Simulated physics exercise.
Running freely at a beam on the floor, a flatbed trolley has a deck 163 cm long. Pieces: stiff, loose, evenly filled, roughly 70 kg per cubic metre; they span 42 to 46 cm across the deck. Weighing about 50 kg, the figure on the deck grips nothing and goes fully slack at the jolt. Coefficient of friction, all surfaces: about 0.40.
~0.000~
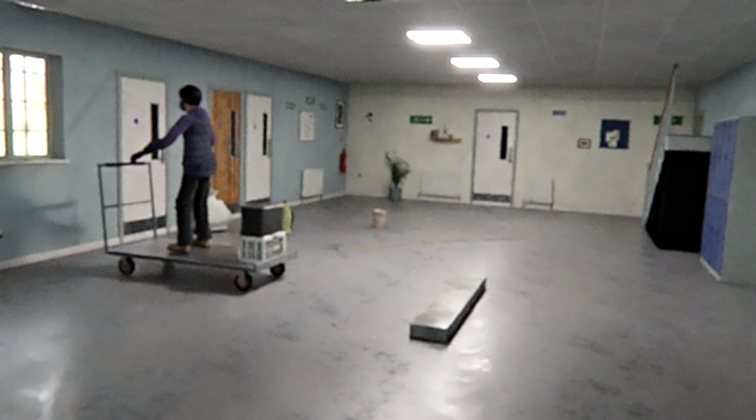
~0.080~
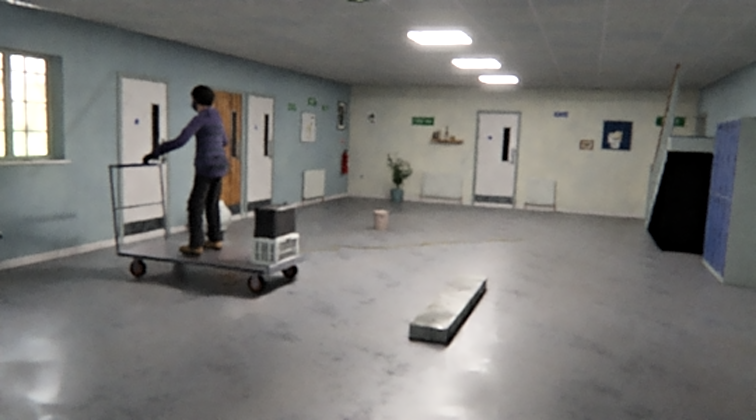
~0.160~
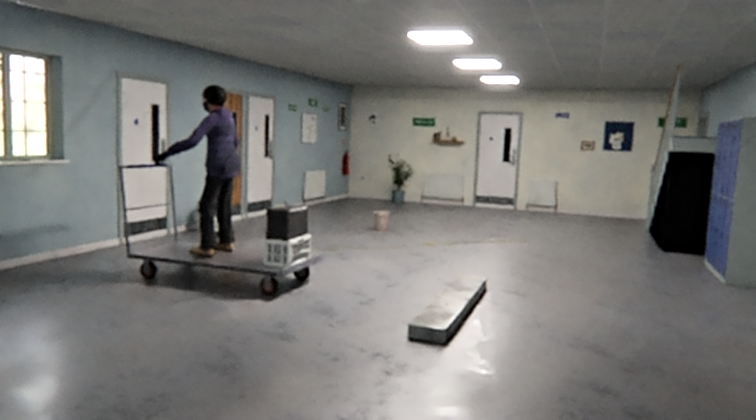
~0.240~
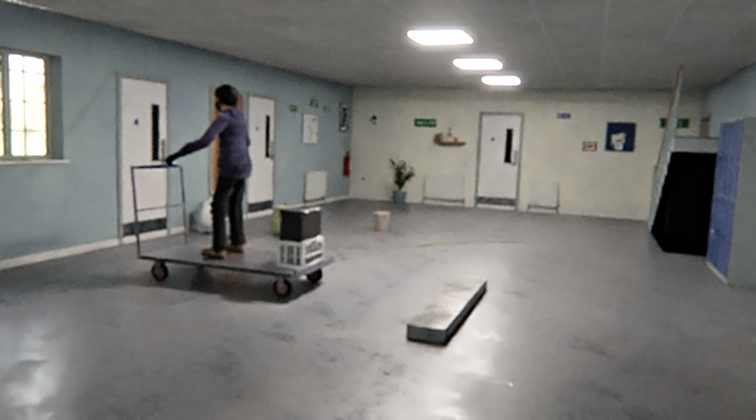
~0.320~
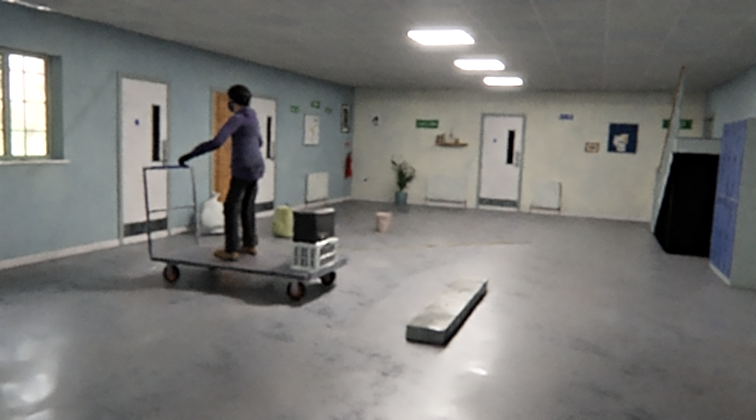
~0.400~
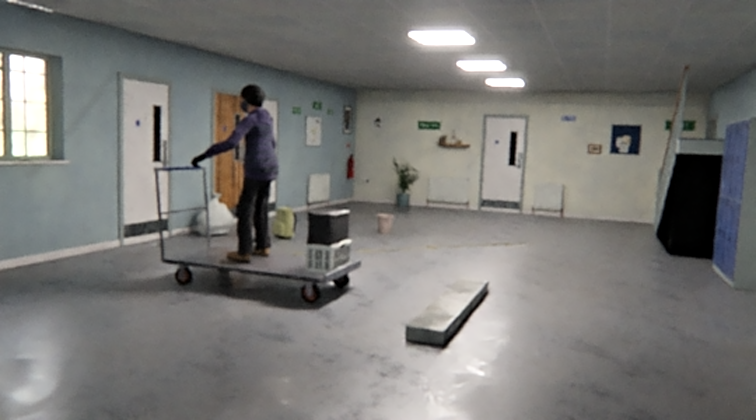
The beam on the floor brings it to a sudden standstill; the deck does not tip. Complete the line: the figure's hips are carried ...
The figure's hips are carried over the front rim.
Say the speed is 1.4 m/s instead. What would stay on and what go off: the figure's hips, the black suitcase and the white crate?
Hips - kept, black - dropped, white - kept.
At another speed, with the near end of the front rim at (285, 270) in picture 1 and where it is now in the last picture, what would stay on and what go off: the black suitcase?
Lab note: Black - leaves the load.
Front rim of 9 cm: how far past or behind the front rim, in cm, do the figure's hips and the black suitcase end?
In that case the hips stop 0 cm beyond the rim and the black item 70 cm beyond it.
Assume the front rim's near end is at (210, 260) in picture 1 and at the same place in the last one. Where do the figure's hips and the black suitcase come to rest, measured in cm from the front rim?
In that case the hips would stop 100 cm past the front rim, and the black item 290 cm past it.
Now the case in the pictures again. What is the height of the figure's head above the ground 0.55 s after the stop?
Height: Approx. 70 cm above ground.
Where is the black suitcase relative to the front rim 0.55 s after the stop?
About 60 cm past the rim.
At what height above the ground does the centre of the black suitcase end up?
10 cm.
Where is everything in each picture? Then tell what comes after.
Hips (200, 164), white crate (263, 246), rim corner (255, 268); 164 cm short of the stop, in the first picture.
Hips (212, 165), white crate (276, 248), rim corner (268, 271); 150 cm short of the stop, in the second picture.
Hips (223, 165), white crate (288, 250), rim corner (281, 273); 136 cm short of the stop, in the third picture.
Hips (235, 166), white crate (301, 251), rim corner (295, 274); 122 cm short of the stop, in the fourth picture.
Hips (248, 167), white crate (314, 253), rim corner (309, 277); 108 cm short of the stop, in the fifth picture.
Hips (261, 168), white crate (329, 255), rim corner (324, 279); 94 cm short of the stop. Speed about 1.8 m/s, in the sixth picture.
Impact comes at 0.93 s.
After 1.48 s the figure's hips are 2 cm past the rim, near (453, 244) in the last picture's view.
After 1.93 s the figure's hips are 10 cm past the rim, near (462, 254) in the last picture's view.
Final state at 4.5 s, past the rim, black suitcase and the figure's hips; behind it, white crate.
